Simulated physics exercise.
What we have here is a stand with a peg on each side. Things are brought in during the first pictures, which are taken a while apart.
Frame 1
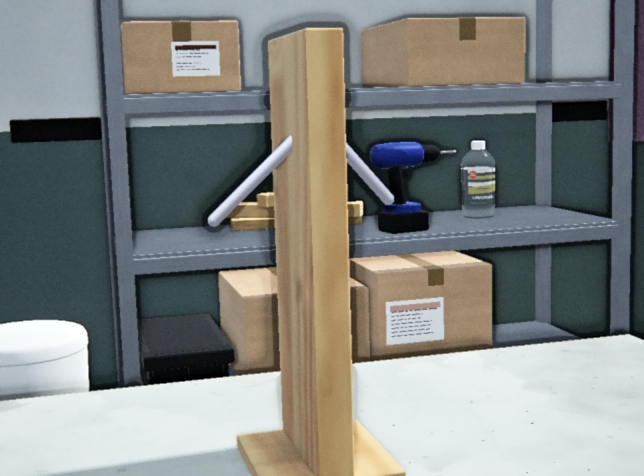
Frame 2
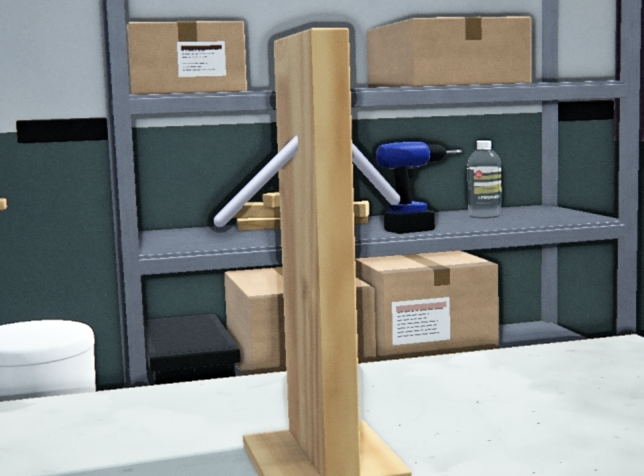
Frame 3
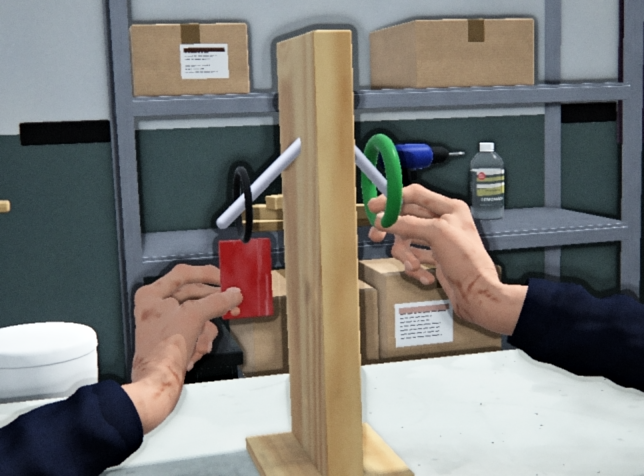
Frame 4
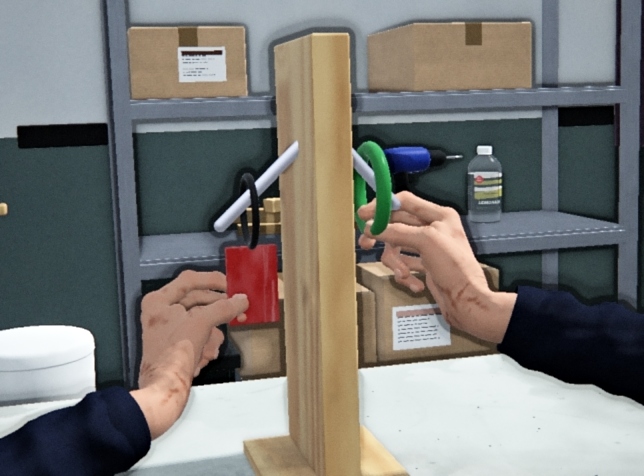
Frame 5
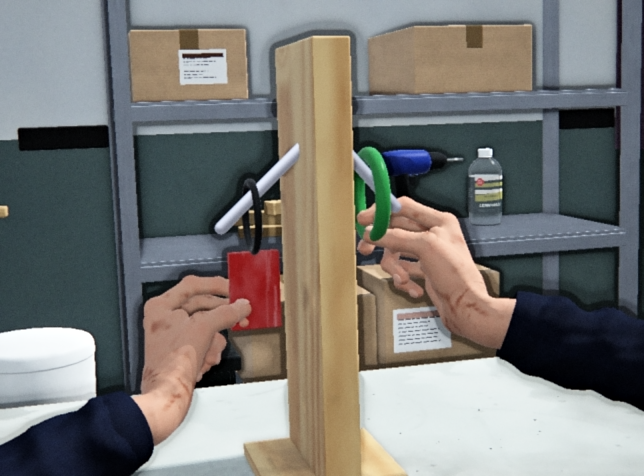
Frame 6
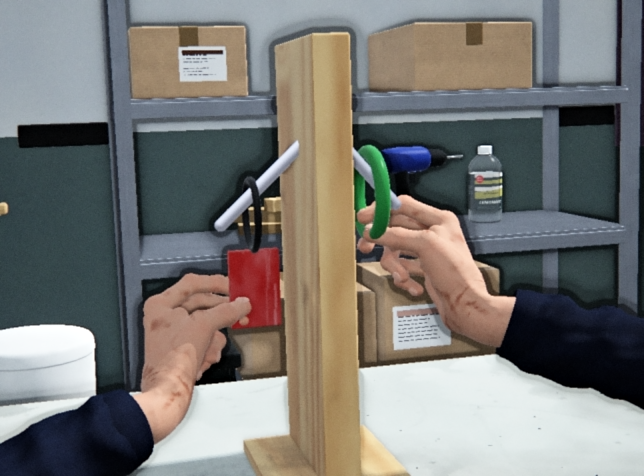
In a workshop, two hands bring a red tag and a green ring onto a wooden stand's pegs.
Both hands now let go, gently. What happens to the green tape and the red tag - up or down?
Outcome: The green tape down, the red tag down.
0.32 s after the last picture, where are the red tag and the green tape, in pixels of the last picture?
Taking them in the order asked, (186, 431) and then (429, 397).
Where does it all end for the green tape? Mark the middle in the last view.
Resting spot: Approximately (444, 451).
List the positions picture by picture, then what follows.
Peg stand (302, 257), in the first frame.
Peg stand (308, 257), in the second frame.
Still on the way; green tape (381, 183); peg stand (311, 259), in the third frame.
Still on the way; red tag (251, 248); peg stand (308, 263), in the fourth frame.
Still on the way; green tape (370, 196); peg stand (309, 265), in the fifth frame.
In place, still held; green tape (370, 194); red tag (253, 252); peg stand (309, 262), in the sixth frame.
Then, 0.20 s after the last picture, green tape tipped 40° from how it was near (395, 248); red tag tipped 28° from how it was near (231, 314).
Then, 0.32 s after the last picture, green tape falling near (429, 398); red tag falling near (186, 431).
At rest, the green tape drops to the table, near (444, 451); the red tag drops to the table.
